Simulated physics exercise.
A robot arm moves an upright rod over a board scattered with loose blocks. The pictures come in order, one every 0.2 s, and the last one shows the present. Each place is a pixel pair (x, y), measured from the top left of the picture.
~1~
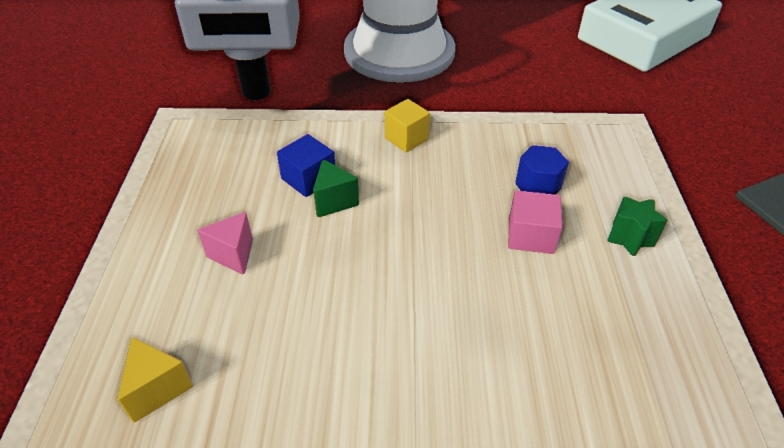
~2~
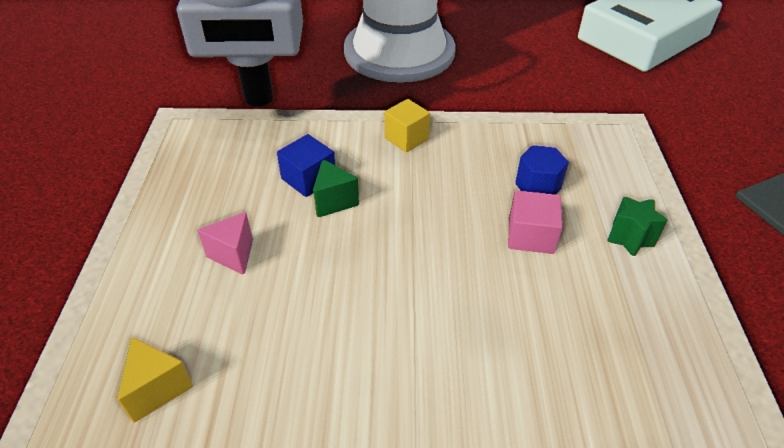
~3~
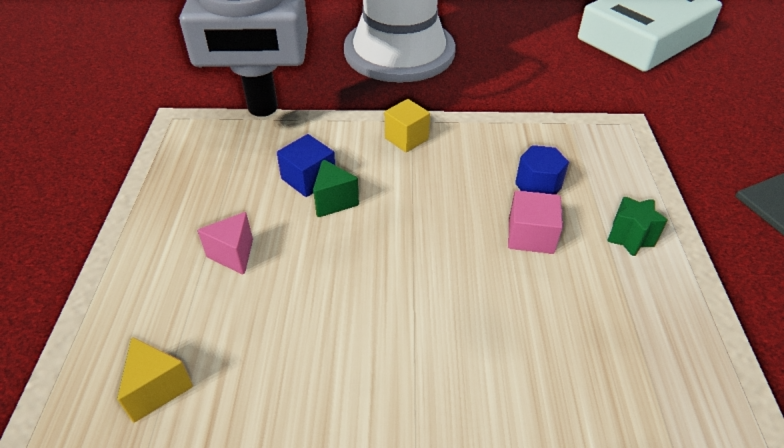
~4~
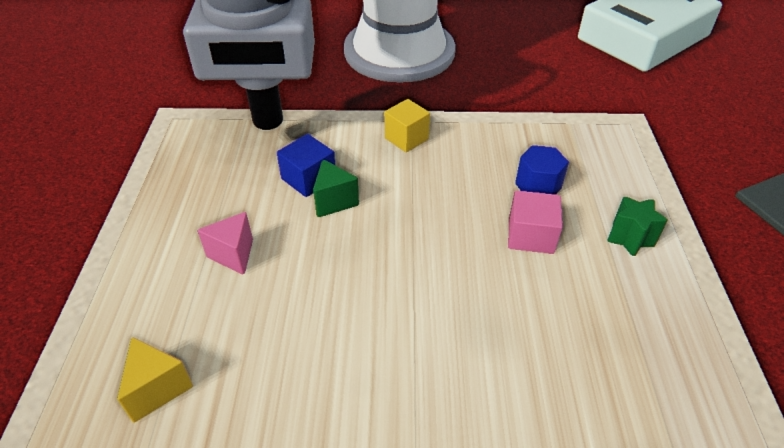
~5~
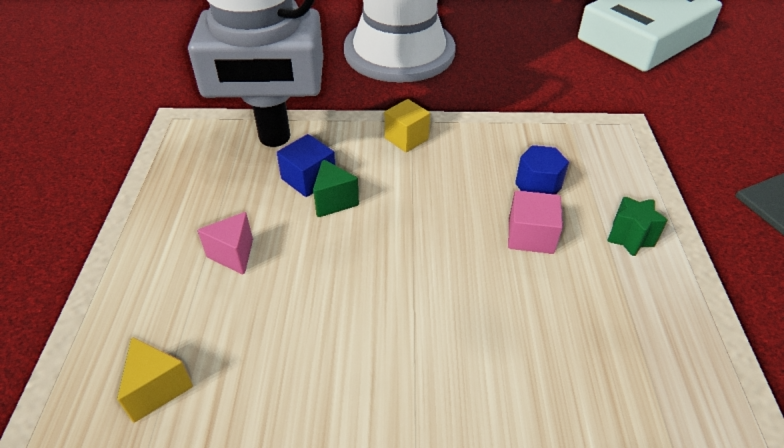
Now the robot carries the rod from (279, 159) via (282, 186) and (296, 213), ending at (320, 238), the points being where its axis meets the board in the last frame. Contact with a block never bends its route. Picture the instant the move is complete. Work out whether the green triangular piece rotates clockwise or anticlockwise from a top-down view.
Clockwise, from overhead.
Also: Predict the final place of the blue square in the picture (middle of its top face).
Top centre: (324, 166).
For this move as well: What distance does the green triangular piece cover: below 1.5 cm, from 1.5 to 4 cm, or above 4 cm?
Travel: 1.5-4 cm.
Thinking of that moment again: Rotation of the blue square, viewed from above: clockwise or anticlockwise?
From overhead, the rotation is counterclockwise.
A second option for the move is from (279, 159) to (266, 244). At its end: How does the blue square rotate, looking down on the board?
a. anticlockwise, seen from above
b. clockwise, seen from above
The one that fits is a, anticlockwise, seen from above.
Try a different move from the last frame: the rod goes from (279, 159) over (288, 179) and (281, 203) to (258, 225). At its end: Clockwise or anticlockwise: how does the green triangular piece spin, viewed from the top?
With the clock.
What follows on the original path. One third of the way, rod (278, 166); blue square (315, 161), turned 45° anticlockwise; green triangular piece (348, 179), turned 20° clockwise.
Two thirds of the way, rod (293, 193); blue square (324, 166), turned 70° anticlockwise; green triangular piece (359, 181), turned 35° clockwise.
At the end, rod (318, 218); pink triangular piece unmoved; blue square (324, 166), turned 75° anticlockwise; green triangular piece (359, 181), turned 35° clockwise.
